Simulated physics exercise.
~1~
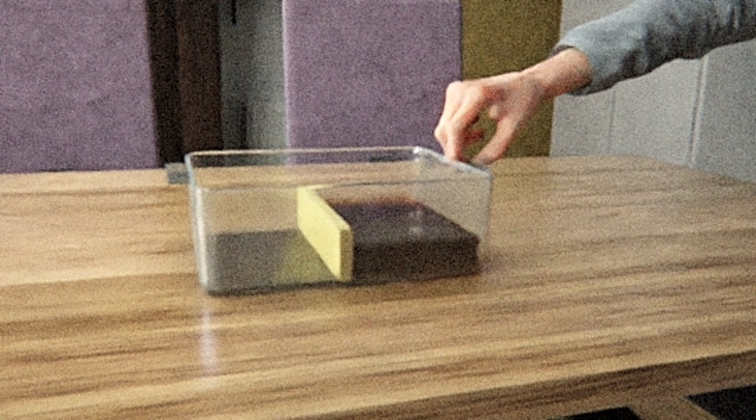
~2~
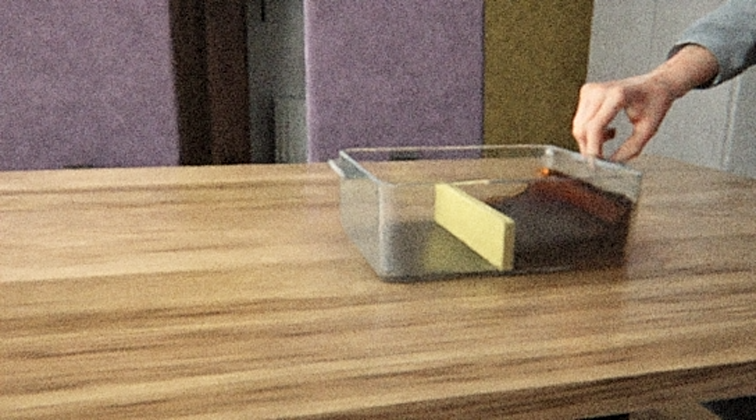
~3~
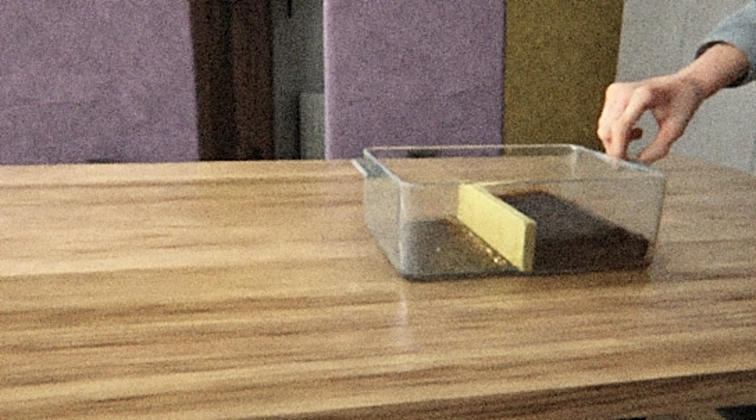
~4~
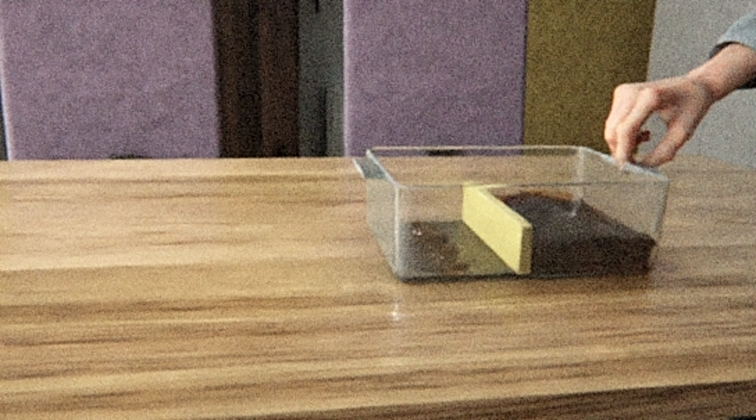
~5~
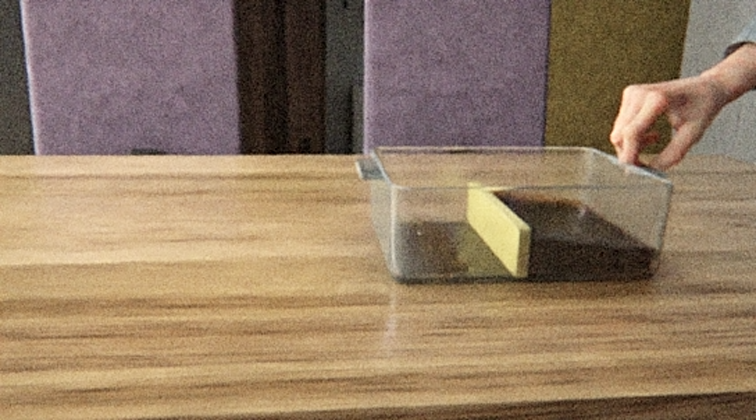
On a wooden table, a hand pulls a divided clear box right, spilling some dark liquid past the yellow divider.
